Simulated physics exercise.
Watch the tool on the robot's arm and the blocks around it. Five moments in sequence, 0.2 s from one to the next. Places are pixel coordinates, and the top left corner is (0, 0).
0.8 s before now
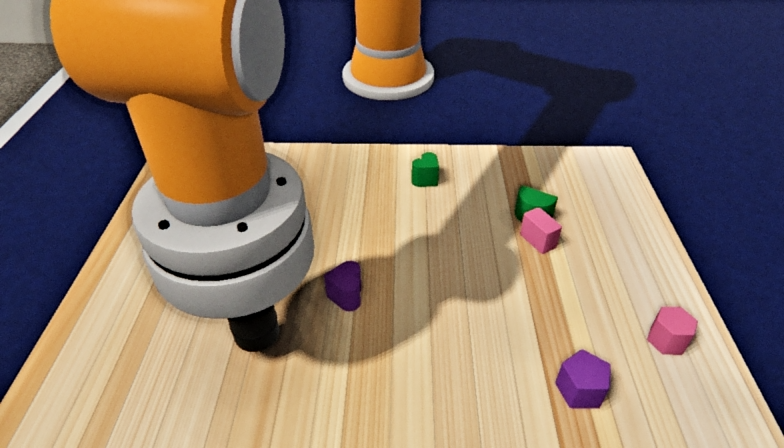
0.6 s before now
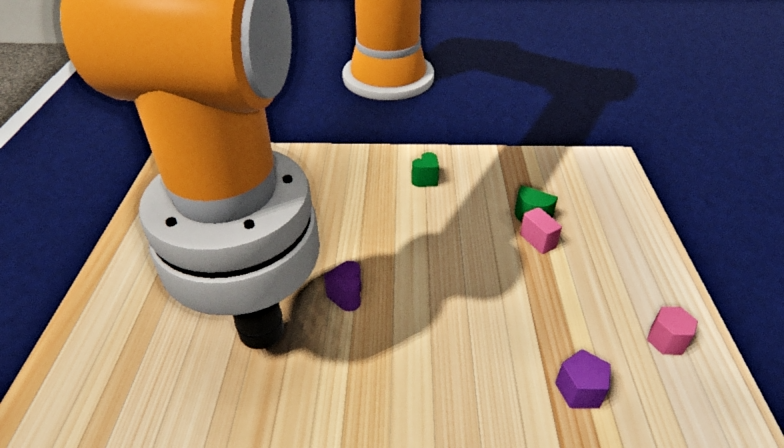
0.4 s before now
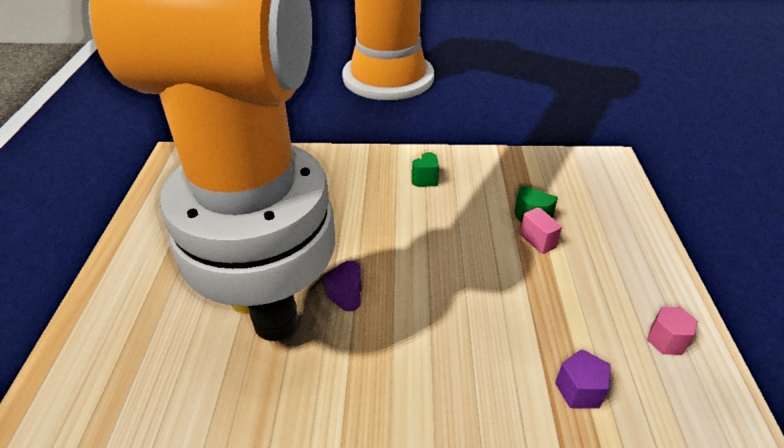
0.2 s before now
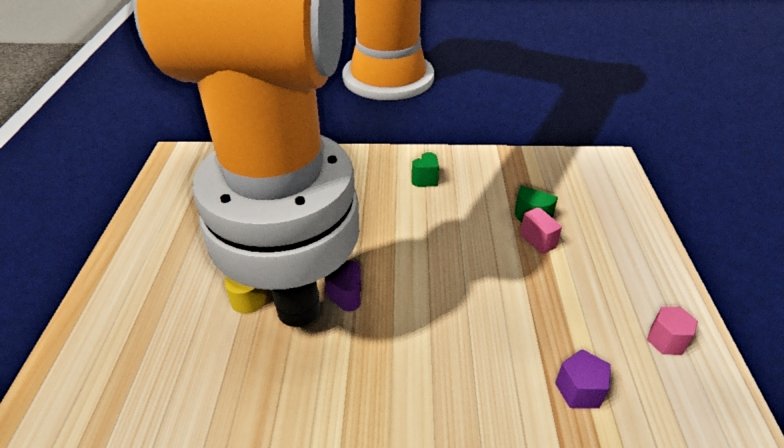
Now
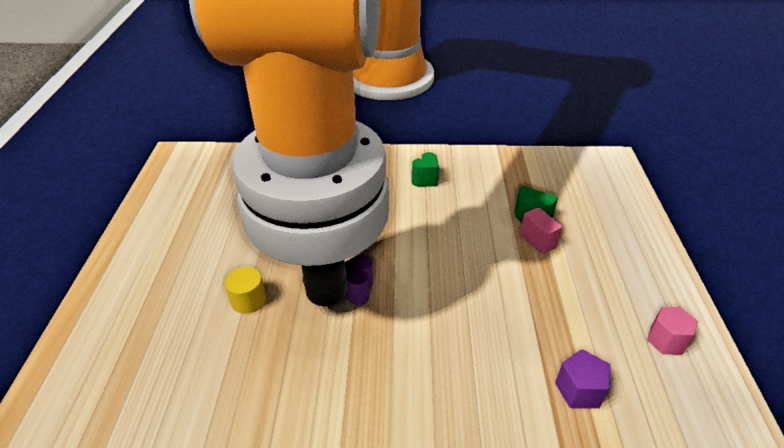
On a wooden tabletop, an orange robot arm moving its black tool rightward, revealing a yellow block and nudging a purple one slightly.
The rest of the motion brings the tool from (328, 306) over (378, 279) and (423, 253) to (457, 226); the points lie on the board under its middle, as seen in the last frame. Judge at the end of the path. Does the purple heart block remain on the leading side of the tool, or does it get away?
It is still ahead of the tool.
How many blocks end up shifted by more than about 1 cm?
The result: One block.
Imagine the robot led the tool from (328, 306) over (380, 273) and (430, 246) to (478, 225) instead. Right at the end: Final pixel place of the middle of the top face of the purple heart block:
The centre of its top will be at (503, 192).
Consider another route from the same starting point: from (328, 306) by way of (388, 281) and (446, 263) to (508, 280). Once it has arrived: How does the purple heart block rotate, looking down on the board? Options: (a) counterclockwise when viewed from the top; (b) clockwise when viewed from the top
a (counterclockwise when viewed from the top)
On the path given first. One third of the way, tool (379, 264); purple heart block (405, 242).
Two thirds of the way, tool (424, 239); purple heart block (449, 219).
At the end, tool (458, 212); yellow circle still; purple heart block (484, 196), turned 15° clockwise.
